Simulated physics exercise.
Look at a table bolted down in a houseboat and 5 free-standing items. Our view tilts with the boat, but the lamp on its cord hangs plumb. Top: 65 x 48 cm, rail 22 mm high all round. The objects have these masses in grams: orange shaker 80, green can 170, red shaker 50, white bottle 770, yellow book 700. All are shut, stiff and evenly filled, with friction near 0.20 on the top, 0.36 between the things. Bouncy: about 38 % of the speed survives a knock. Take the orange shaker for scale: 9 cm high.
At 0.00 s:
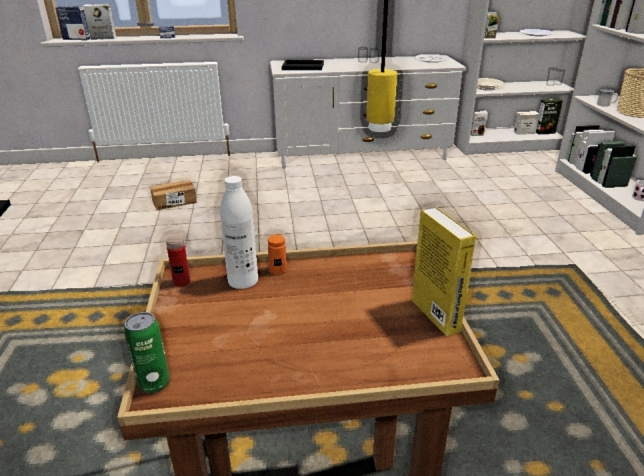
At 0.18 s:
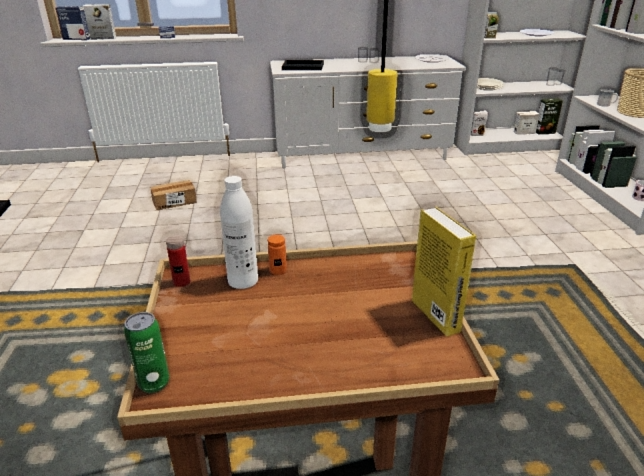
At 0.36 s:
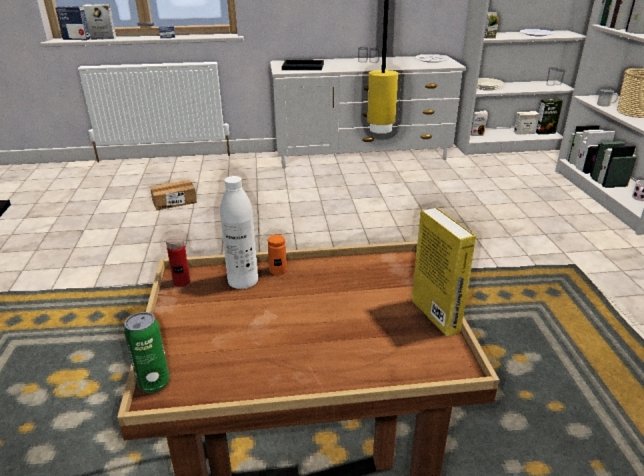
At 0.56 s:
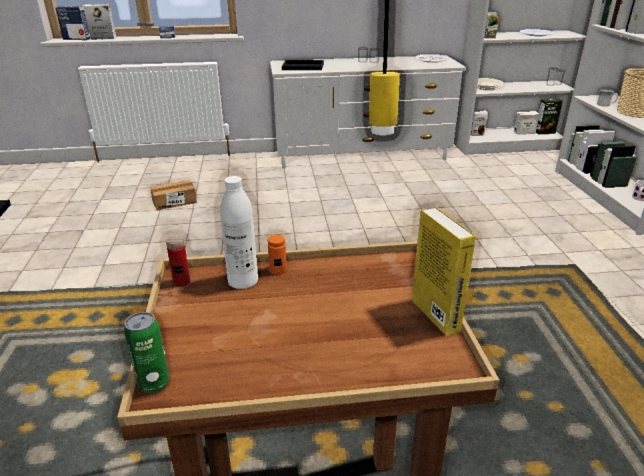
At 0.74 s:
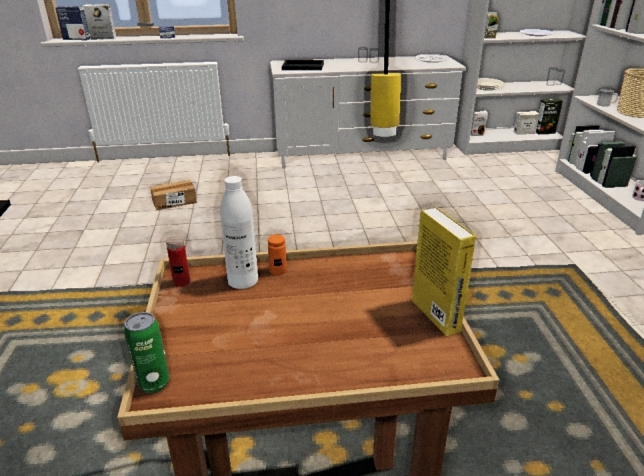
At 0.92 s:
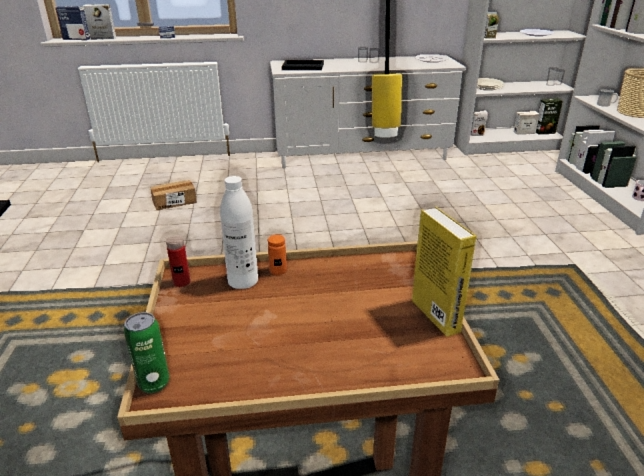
In a living room, a green can, red and orange shakers, a white bottle and a yellow book stayed still on a railed wooden table while the hanging yellow lamp shifted very slightly.
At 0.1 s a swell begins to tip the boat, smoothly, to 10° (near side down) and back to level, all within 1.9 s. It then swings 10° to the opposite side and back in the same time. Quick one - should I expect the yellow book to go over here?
No, it will stay standing.
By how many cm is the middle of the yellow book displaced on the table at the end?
Net distance near 0 cm.
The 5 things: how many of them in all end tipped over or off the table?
Total: 0.
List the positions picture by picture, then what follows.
In the first picture, boat level; yellow book (441, 271); orange shaker (277, 255).
In the second picture, boat level; red shaker (178, 261); white bottle (238, 233).
In the third picture, heel 2°, near side down; orange shaker (277, 255); green can (147, 354).
In the fourth picture, heel 5°, near side down; red shaker (178, 261); white bottle (238, 233).
In the fifth picture, heel 8°, near side down; orange shaker (277, 255); green can (147, 354).
In the sixth picture, heel 10°, near side down; yellow book (441, 272); red shaker (178, 261).
After 1.52 s, heel 5°, near side down.
After 2.32 s, heel 3°, far side down.
After 3.12 s, heel 9°, far side down.
After 3.92 s, boat level.
In the end (4.4 s), all 5 under 5 cm from the start. At the end, from the last picture's camera, yellow book near (441, 271).
